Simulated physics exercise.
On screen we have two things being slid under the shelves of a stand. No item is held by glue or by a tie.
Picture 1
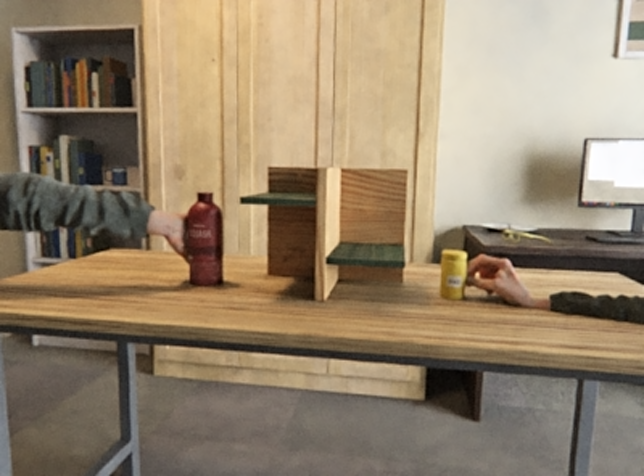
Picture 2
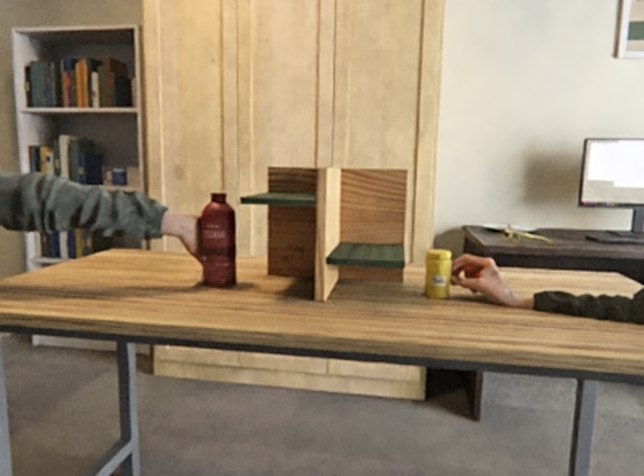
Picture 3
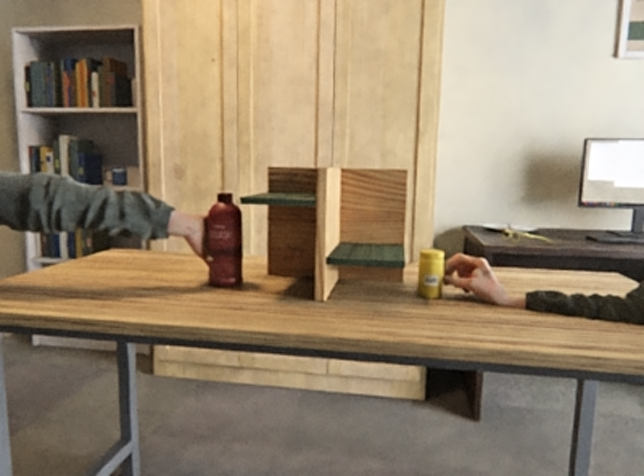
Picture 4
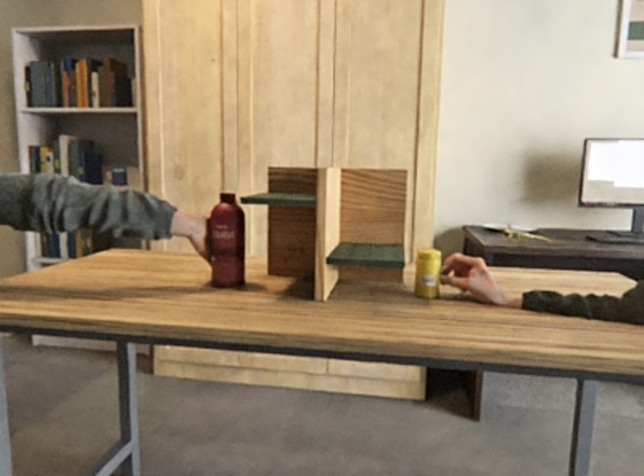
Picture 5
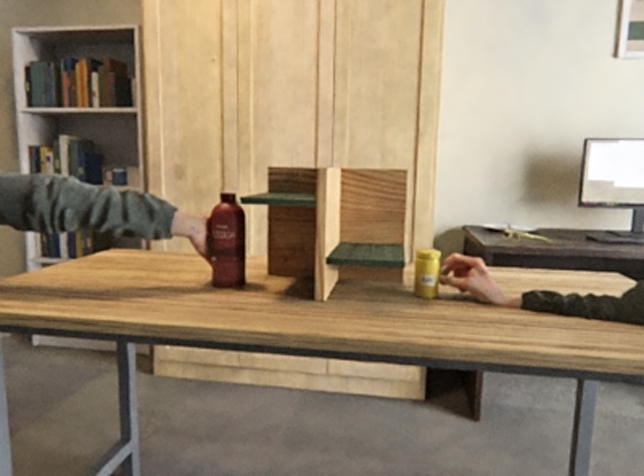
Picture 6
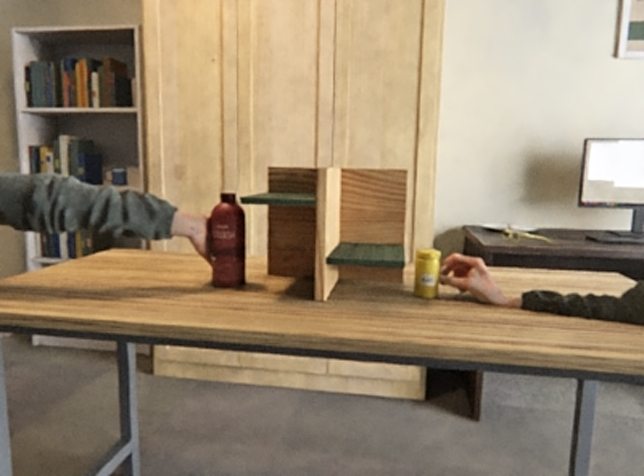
In this clip, one hand slides a red bottle rightward along a wooden table while another slides a yellow shaker leftward, each moving a short way toward a stand with green shelves before both hands and objects stay nearly still.
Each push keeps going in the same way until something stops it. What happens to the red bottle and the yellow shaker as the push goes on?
At the end, the red bottle is stopped; the yellow shaker is stopped.
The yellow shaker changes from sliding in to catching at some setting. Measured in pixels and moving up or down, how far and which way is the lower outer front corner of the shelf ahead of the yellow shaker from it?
Roughly 12 pixels, upward.
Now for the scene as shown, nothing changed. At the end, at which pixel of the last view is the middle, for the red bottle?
Around (255, 237).
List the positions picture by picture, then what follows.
The first frame shows hands sliding the things forward; red bottle (206, 238); yellow shaker (453, 274); shelf (329, 229).
The second frame shows hands sliding the things forward; yellow shaker (438, 274); shelf (329, 229).
The third frame shows hands sliding the things forward; red bottle (225, 239); shelf (329, 229).
The fourth frame shows hands sliding the things forward; yellow shaker (427, 273); shelf (329, 229).
The fifth frame shows hands sliding the things forward; red bottle (229, 239); shelf (329, 229).
The sixth frame shows hands sliding the things forward; red bottle (229, 239); yellow shaker (427, 273); shelf (329, 229).
Then, 0.32 s on from there, red bottle sliding up to the opening near (245, 239); yellow shaker stopped at the opening near (417, 273).
In the end, the red bottle is too tall, near (255, 237); the yellow shaker is too tall, near (417, 273).
